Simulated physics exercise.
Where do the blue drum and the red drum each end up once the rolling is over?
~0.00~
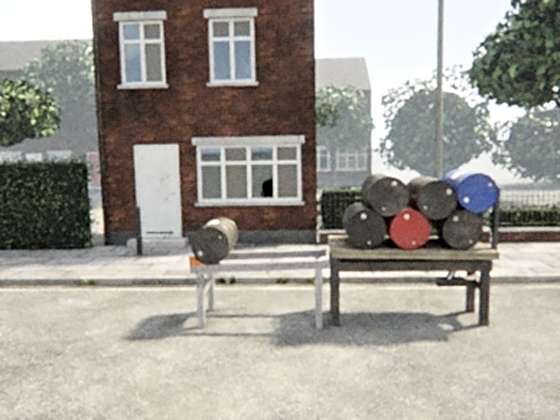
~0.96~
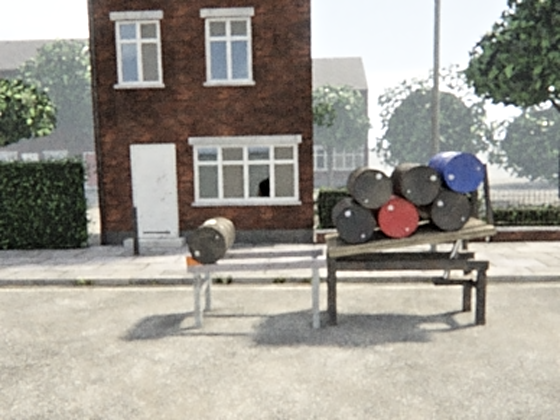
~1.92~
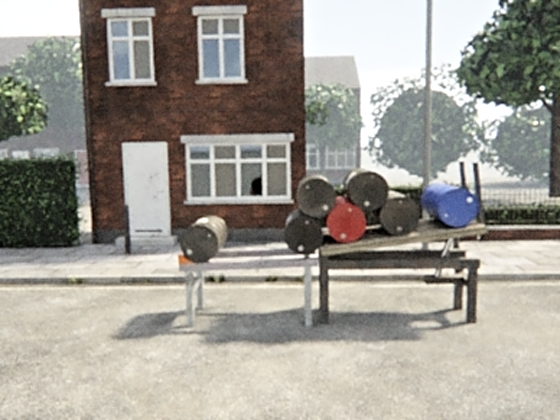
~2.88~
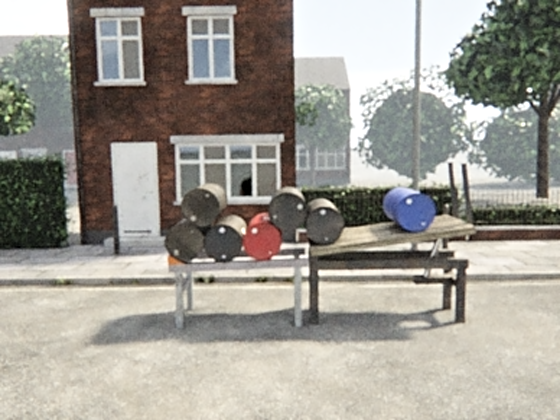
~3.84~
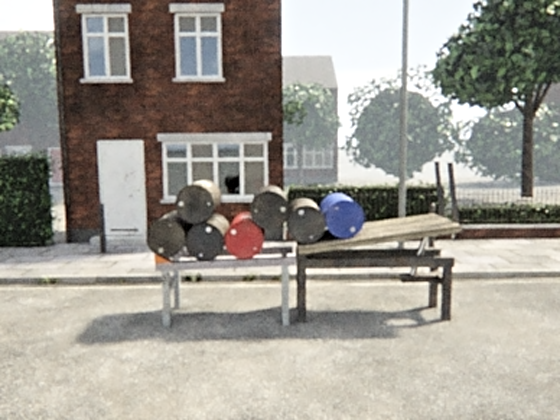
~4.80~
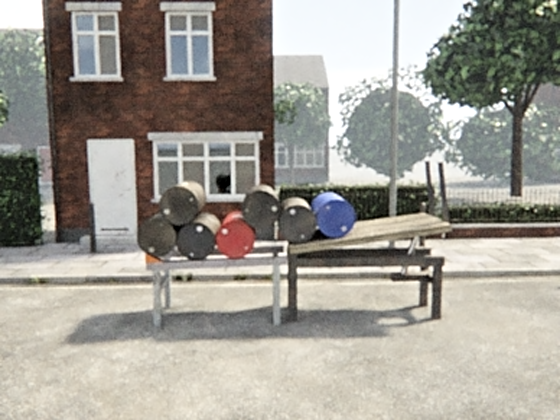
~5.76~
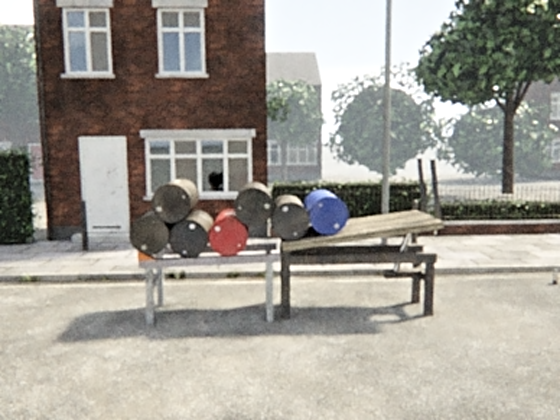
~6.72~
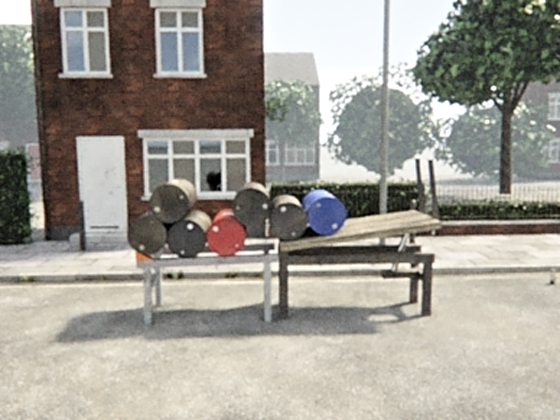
The blue drum comes to rest still on the tilted wooden deck, near its lower left end. The red drum ends up lying on the white rack among the dark drums.
Street by a brick house, drums rolling left off a tilting wooden deck onto a white rack, blue one stopping on deck.
